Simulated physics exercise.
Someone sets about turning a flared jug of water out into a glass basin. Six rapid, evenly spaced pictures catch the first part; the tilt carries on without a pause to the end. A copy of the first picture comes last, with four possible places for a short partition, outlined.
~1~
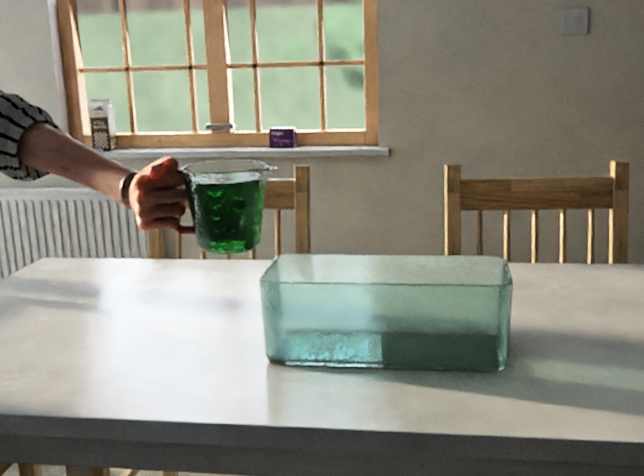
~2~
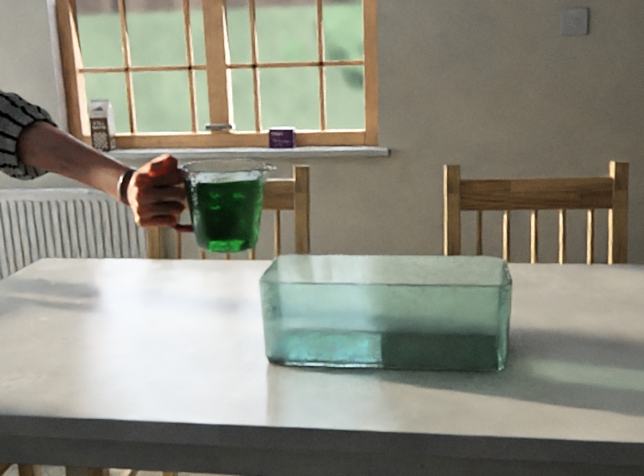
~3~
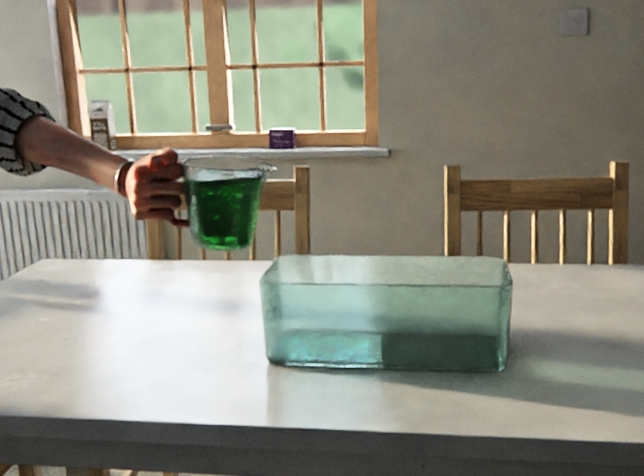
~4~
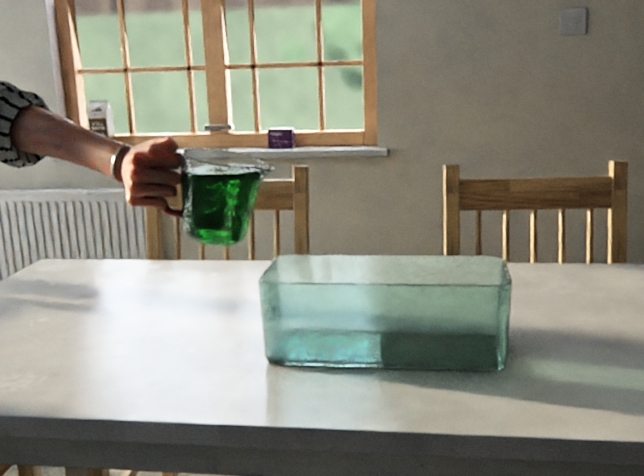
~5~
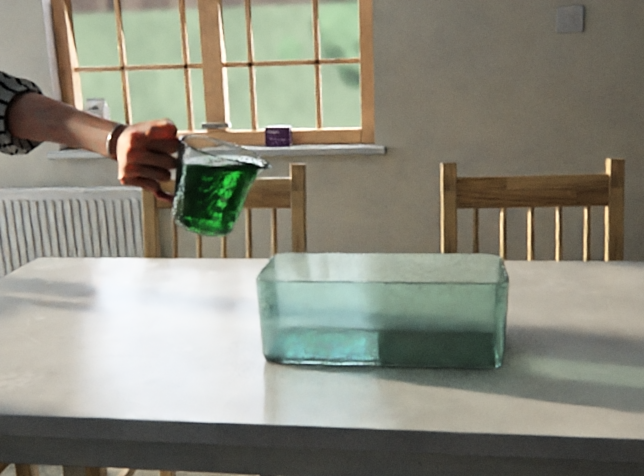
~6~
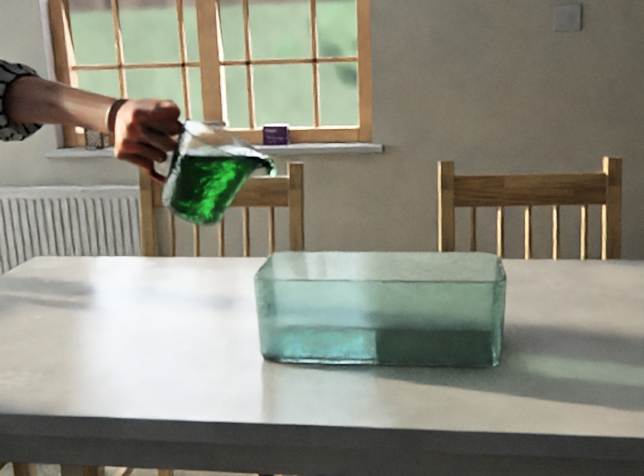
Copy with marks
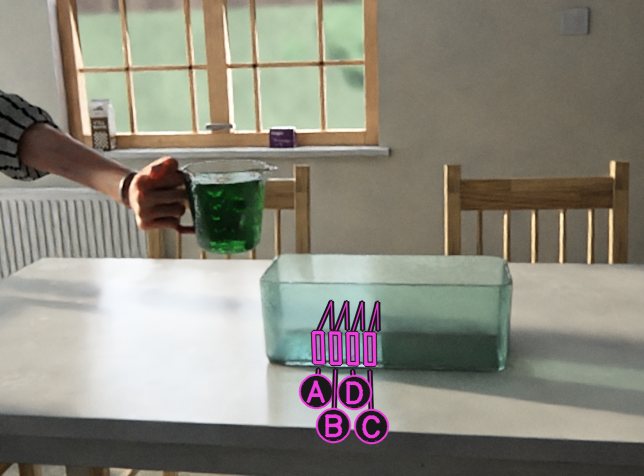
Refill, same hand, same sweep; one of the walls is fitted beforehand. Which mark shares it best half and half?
Position D.
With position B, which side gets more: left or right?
More ends on the right.
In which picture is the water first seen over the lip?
In picture 6.
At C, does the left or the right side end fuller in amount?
The left one.
On the marked copy, A at (318, 369); B at (335, 369); C at (369, 370); D at (352, 370).
With A, about 4 % ends left of the wall and 95 % right of it.
With B, about 12 % ends left of the wall and 87 % right of it.
With C, about 87 % ends left of the wall and 8 % right of it; 5 % is lost outside.
With D, about 52 % ends left of the wall and 46 % right of it.
